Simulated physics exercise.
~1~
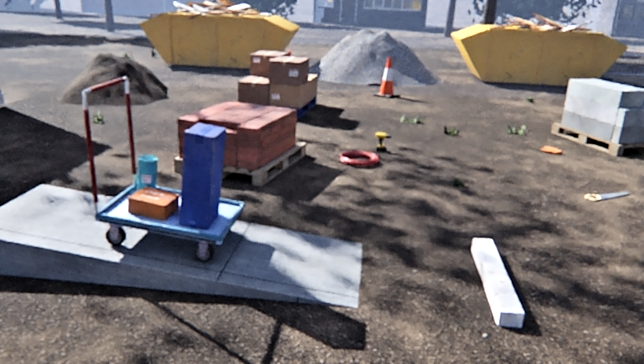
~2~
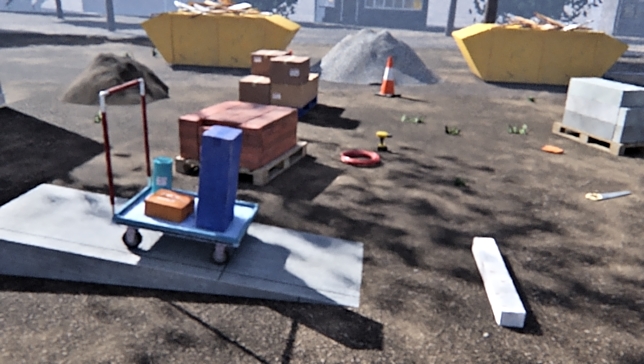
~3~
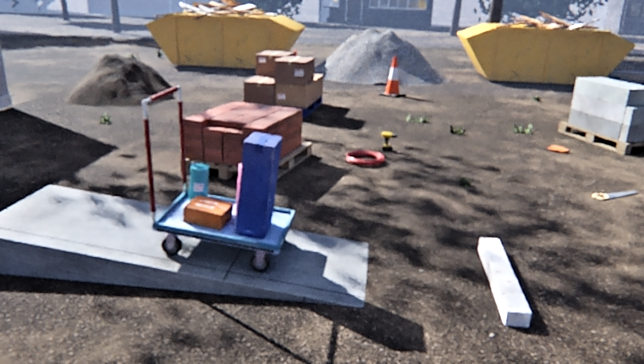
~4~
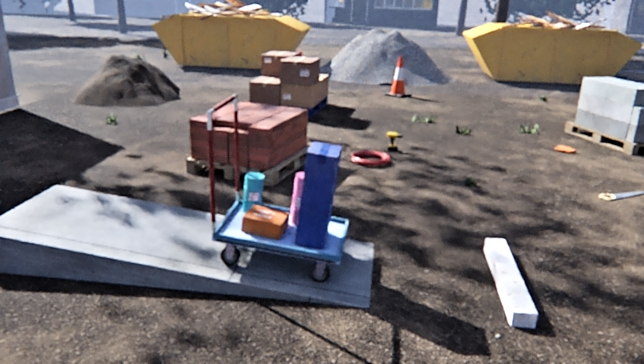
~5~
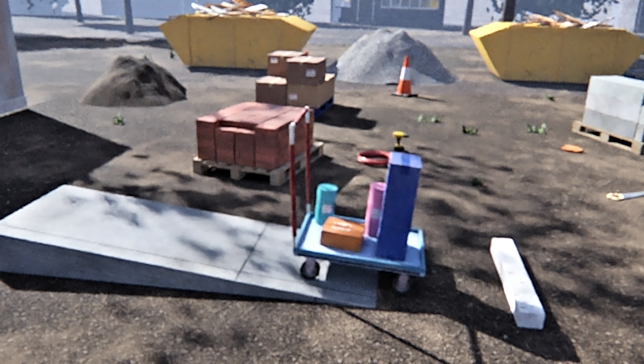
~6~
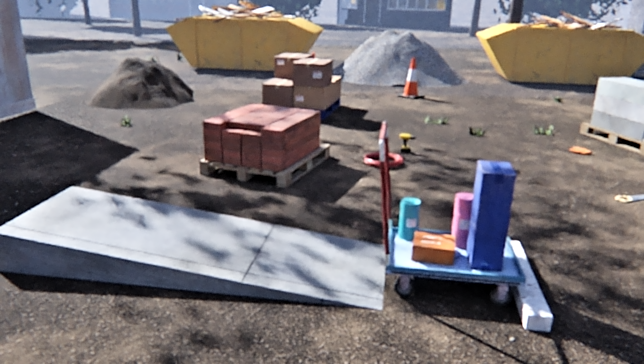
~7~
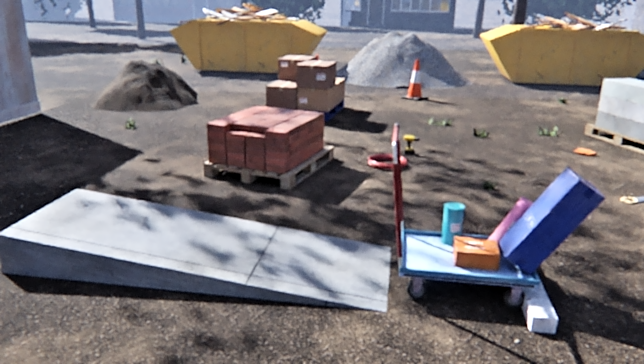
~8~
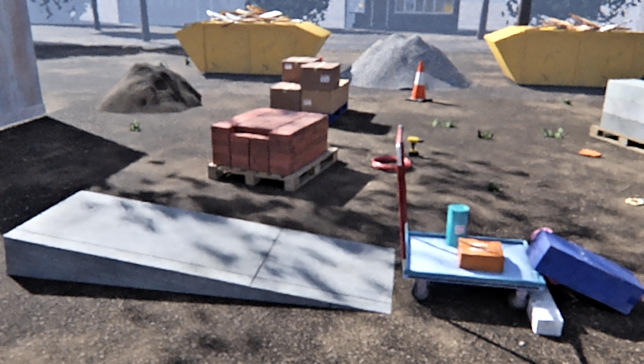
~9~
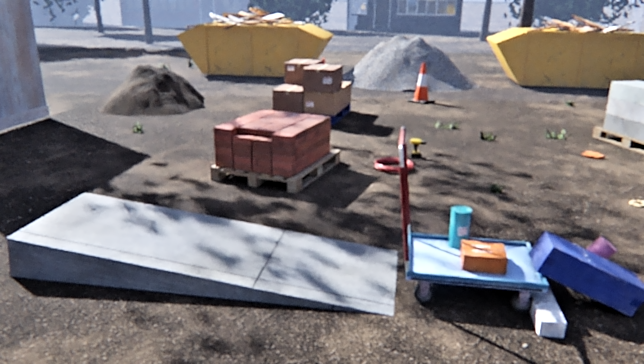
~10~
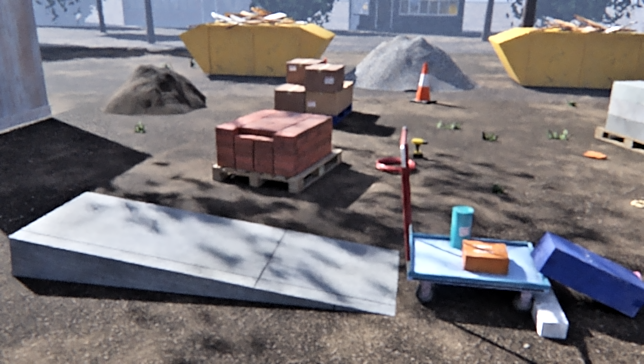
We see a loaded trolley roll down a ramp to the right and stop at a white kerb, where the tall blue box and pink canister tip forward off the deck onto the ground, while the turquoise canister stays upright beside the orange parcel on board.
